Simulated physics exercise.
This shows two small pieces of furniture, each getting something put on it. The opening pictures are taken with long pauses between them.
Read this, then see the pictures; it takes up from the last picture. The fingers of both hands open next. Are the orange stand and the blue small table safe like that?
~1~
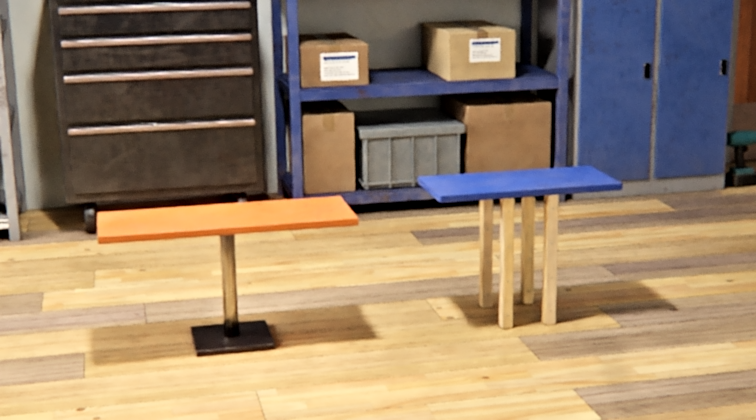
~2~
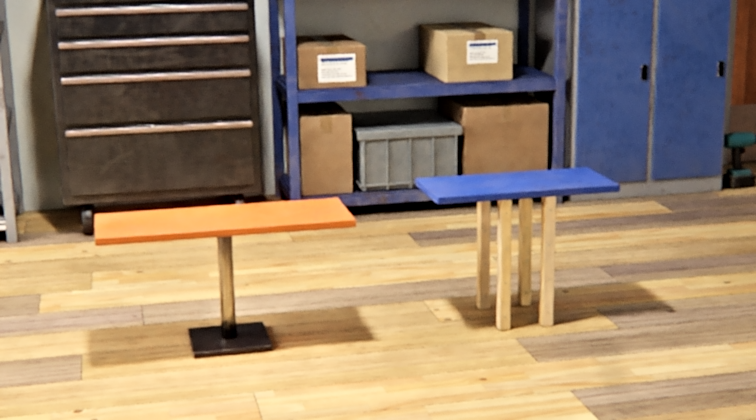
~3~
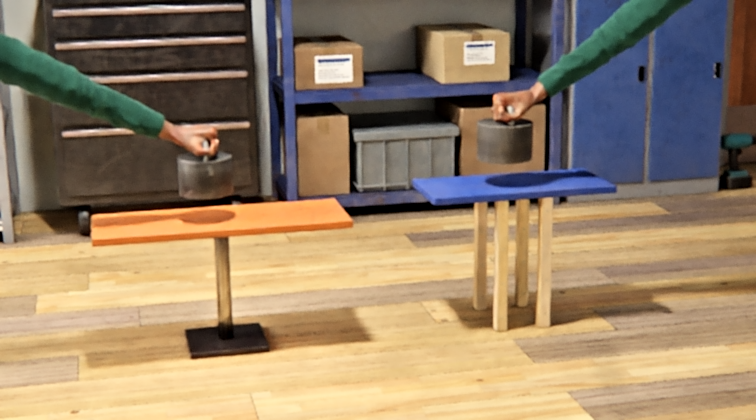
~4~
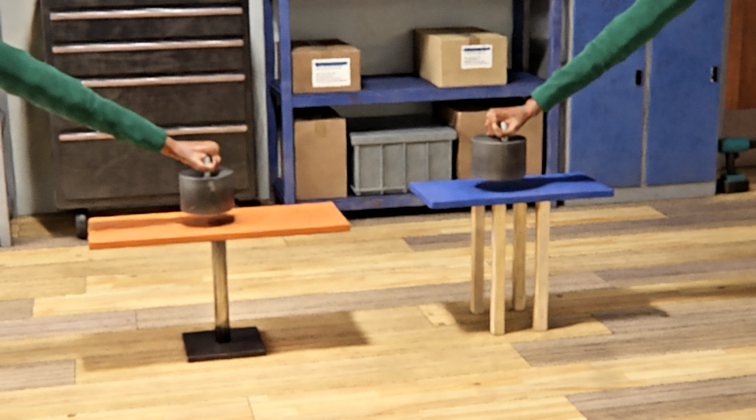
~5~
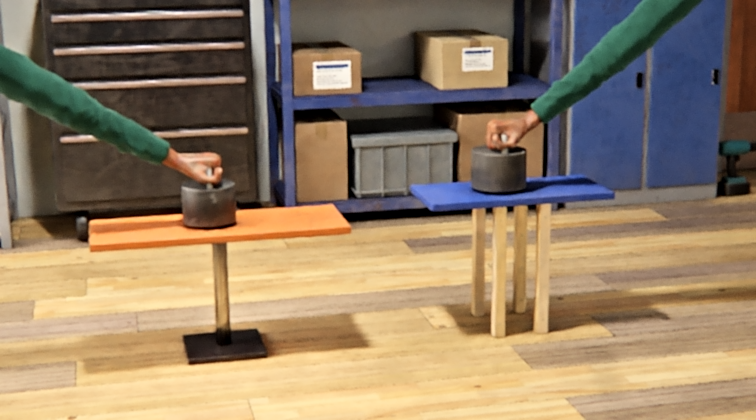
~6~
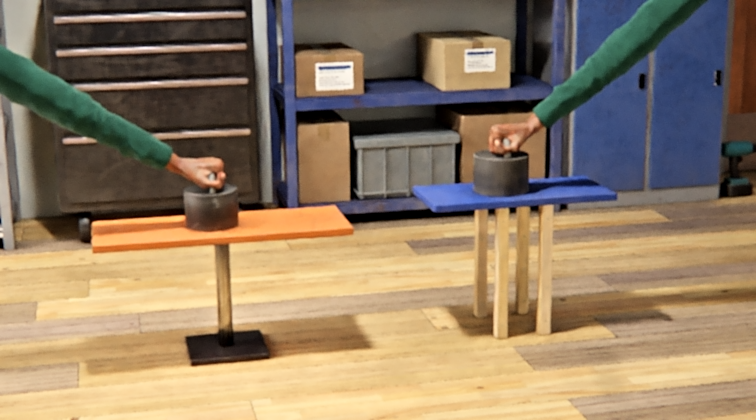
In the end the orange stand stays flat on its feet and the blue small table stays flat on its feet.
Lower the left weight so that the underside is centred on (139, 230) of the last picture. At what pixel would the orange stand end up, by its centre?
Around (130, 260).
Then, 0.20 s on from there, orange stand at rest near (221, 229); blue small table at rest near (513, 194).
In the end, the orange stand keeps steady, near (221, 229); the blue small table keeps steady, near (513, 194).
